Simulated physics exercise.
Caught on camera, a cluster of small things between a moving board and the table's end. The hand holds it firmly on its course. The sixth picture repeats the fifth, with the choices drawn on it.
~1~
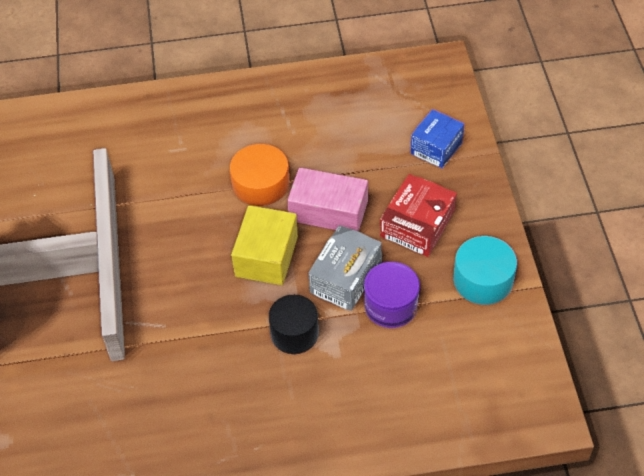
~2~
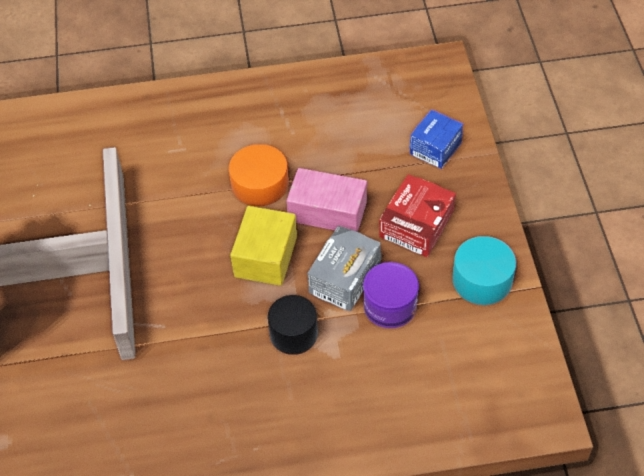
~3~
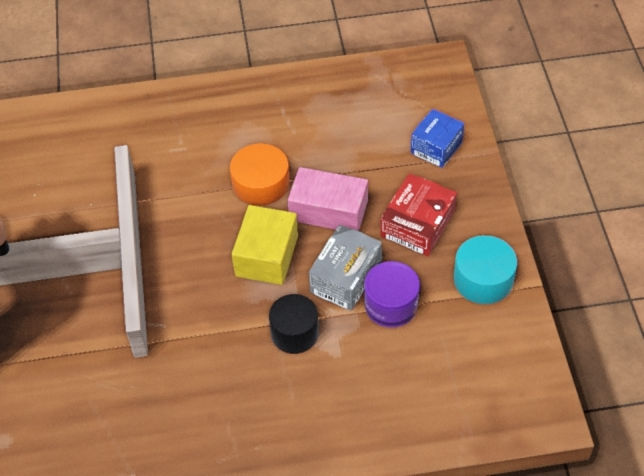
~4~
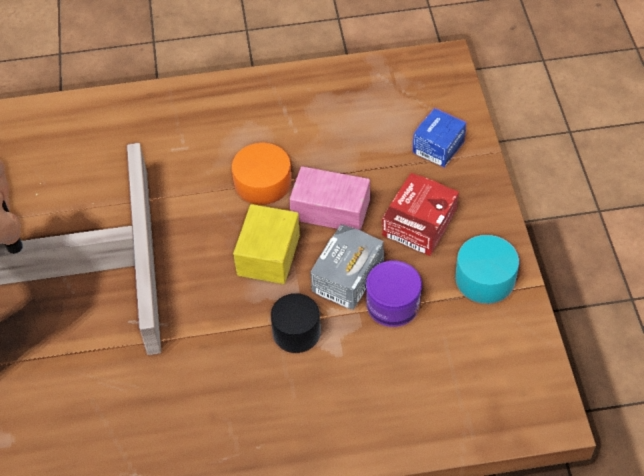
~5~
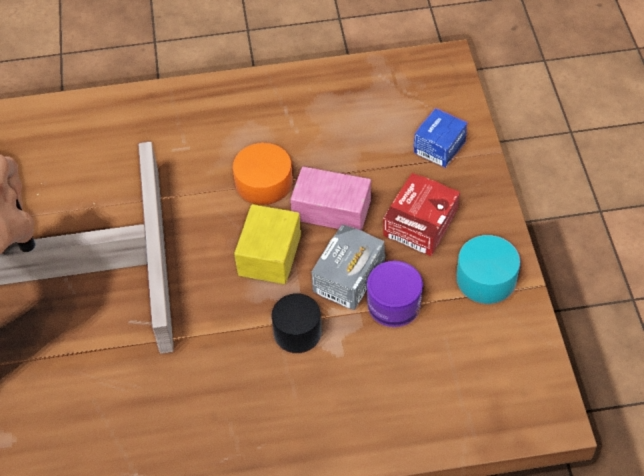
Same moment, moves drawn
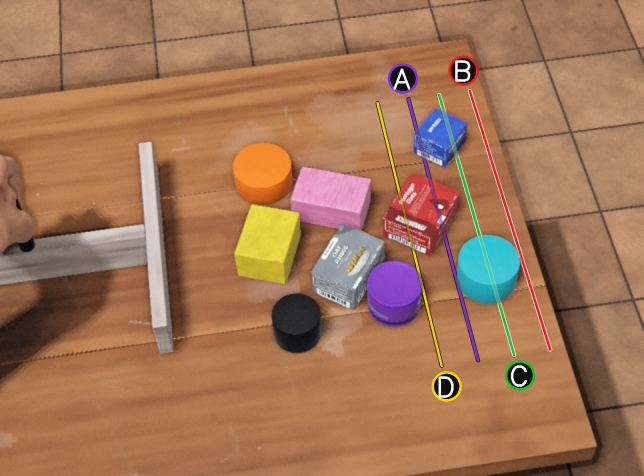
A wooden board slides slowly right across the table toward a still cluster of small objects.
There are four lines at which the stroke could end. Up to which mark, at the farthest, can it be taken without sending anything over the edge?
Line D.
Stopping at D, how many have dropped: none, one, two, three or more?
The count is none.
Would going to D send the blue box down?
No.
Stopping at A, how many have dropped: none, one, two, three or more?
By then, two.
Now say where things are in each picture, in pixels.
The first frame shows yellow block (266, 245); pink block (328, 200); grey packet (345, 267).
The second frame shows board (114, 235); purple jar (390, 295).
The third frame shows board (126, 233); blue box (438, 138).
The fourth frame shows board (140, 230); turquoise tin (487, 269).
The fifth frame shows board (152, 229); yellow block (269, 244); pink block (331, 199); grey packet (348, 266).
On the marked copy, A at (440, 219); B at (507, 209); C at (474, 214); D at (407, 223).
Taking D. A third of the way, board (244, 216); orange tin (274, 172); yellow block (282, 239).
Two thirds of the way, board (334, 204); red packet (443, 219); purple jar (437, 313).
When it is over, board (402, 195); turquoise tin (537, 281); red packet (502, 213); nothing has fallen.
As for the rest, A drops the red packet and turquoise tin; B drops the red packet, yellow block, pink block, grey packet, blue box and turquoise tin; C drops the red packet, blue box and turquoise tin.
